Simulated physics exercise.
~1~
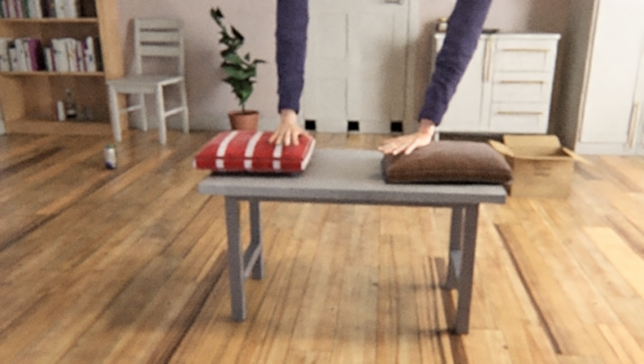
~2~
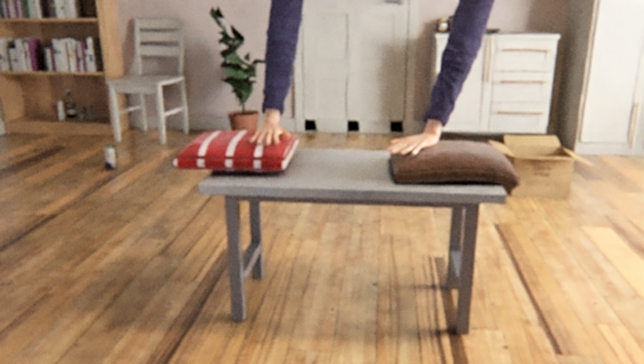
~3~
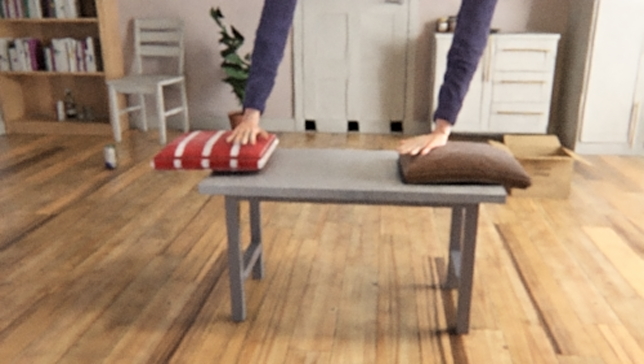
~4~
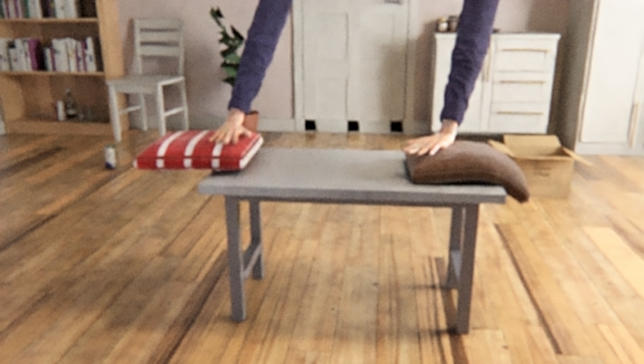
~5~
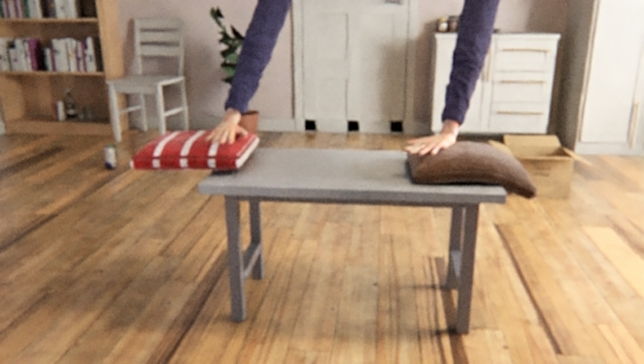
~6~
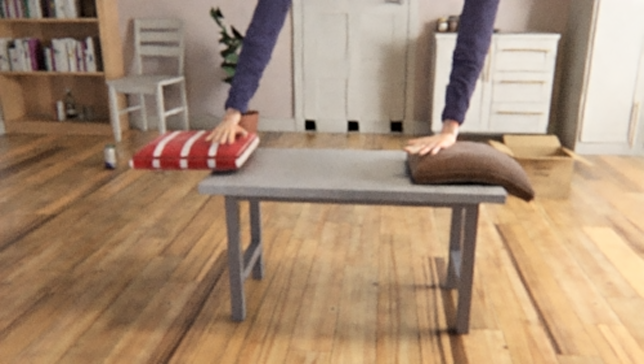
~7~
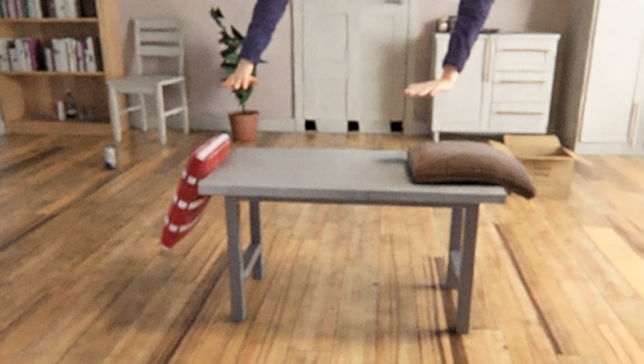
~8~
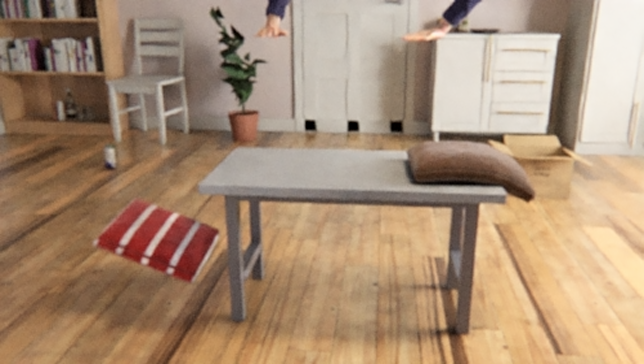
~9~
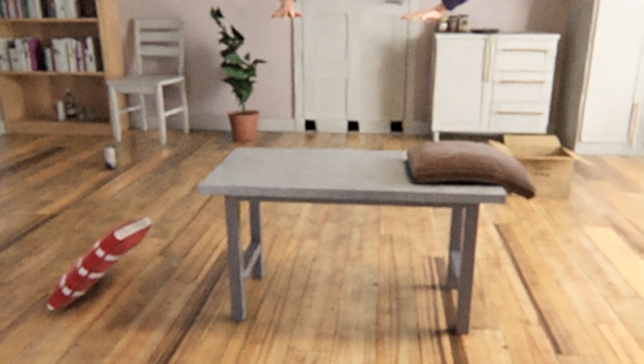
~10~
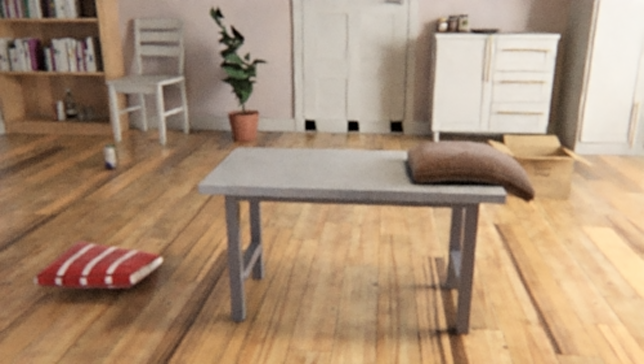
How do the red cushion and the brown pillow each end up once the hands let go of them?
The red cushion tips off the left end of the table and lands on the floor, while the brown pillow stays on top, drooping over the right end.
